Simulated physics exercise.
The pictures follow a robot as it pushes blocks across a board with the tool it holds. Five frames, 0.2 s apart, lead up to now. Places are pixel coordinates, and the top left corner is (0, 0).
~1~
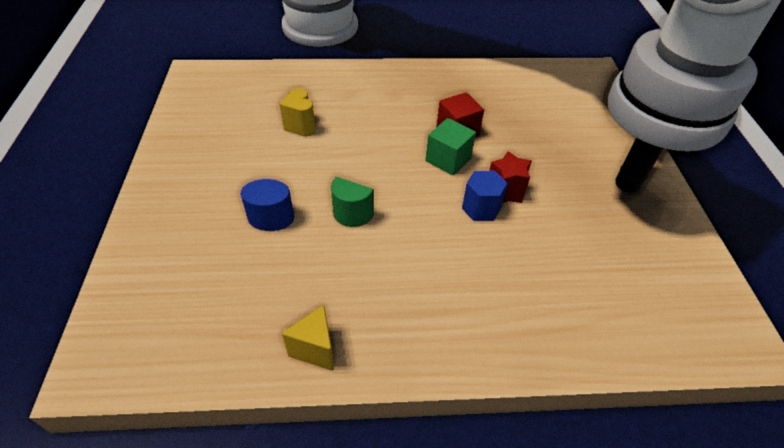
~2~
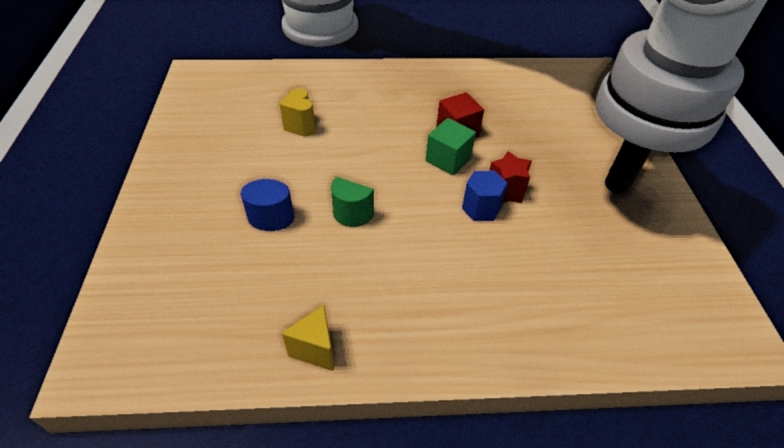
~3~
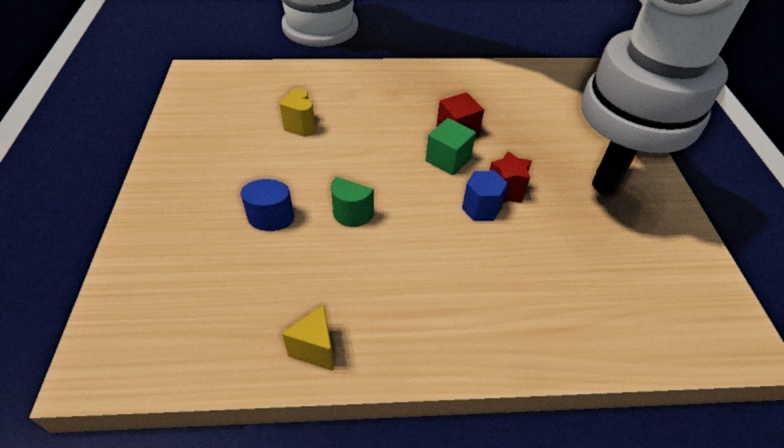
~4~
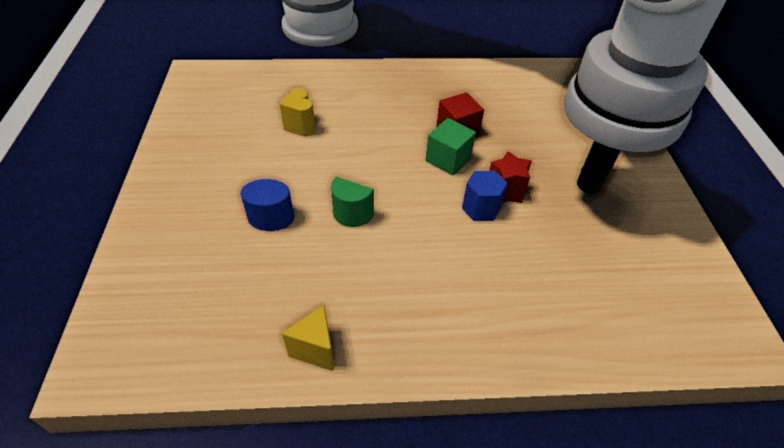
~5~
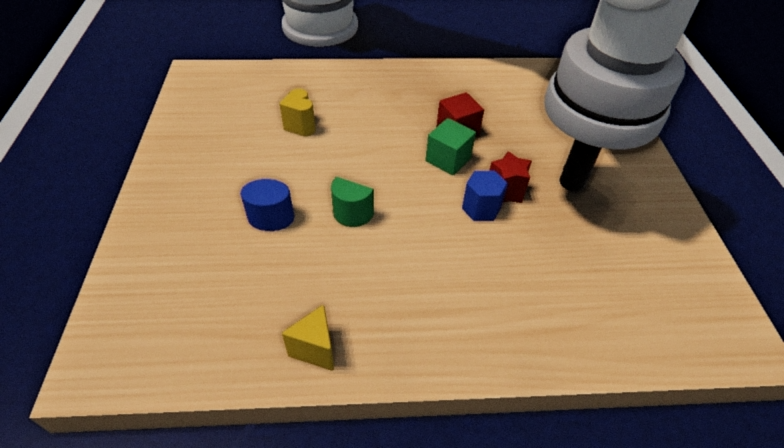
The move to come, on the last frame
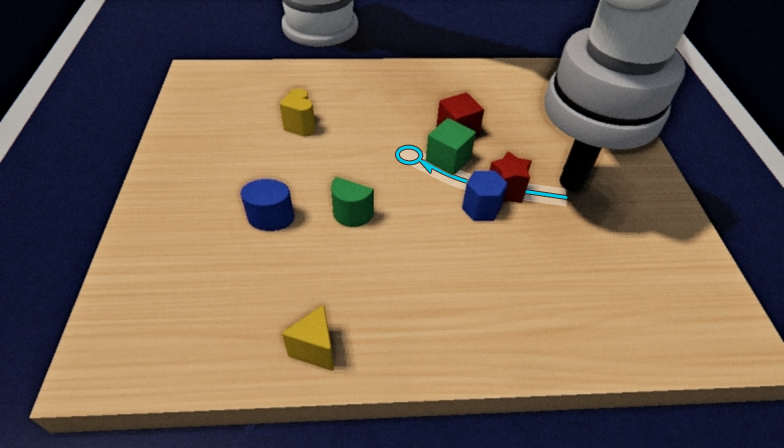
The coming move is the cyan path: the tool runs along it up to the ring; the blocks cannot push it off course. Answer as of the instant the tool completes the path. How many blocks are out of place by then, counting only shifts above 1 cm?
My prediction: No fewer than three blocks.
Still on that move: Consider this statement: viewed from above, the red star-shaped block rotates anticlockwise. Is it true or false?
That statement is accurate.
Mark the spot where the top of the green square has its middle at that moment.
For the centre of its top, I'd go with (427, 113).
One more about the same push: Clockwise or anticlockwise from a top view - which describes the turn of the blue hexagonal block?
It twists against the clock when seen from above.
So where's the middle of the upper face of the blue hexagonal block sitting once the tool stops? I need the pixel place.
Its top middle: (450, 191).
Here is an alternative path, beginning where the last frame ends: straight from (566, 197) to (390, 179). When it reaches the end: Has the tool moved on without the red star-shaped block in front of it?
I believe not.
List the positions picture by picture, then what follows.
In the first frame, lower end of the tool (627, 185), tops of blocks, green square (452, 133), red square (462, 104), blue hexagonal block (487, 182), red star-shaped block (513, 165).
In the second frame, tool (617, 186), blocks as before.
In the third frame, tool (604, 187), blocks as before.
In the fourth frame, tool (589, 186), blocks as before.
In the fifth frame, tool (572, 184), green square (452, 133), red square (462, 104), blue hexagonal block (487, 182), red star-shaped block (513, 165).
The drawn path runs from (566, 197) by way of (481, 185) to (409, 155).
What follows on the original path. One third of the way, tool (512, 175); blue hexagonal block (472, 186); red star-shaped block (486, 165), turned 30° anticlockwise.
Two thirds of the way, tool (456, 163); green square (448, 129), turned 15° clockwise; blue hexagonal block (450, 191), turned 40° anticlockwise; red star-shaped block (435, 166), turned 85° anticlockwise.
At the end, tool (410, 141); green square (427, 113), turned 85° clockwise; red square (463, 103); blue hexagonal block (450, 191), turned 40° anticlockwise; red star-shaped block (431, 165), turned 100° anticlockwise.
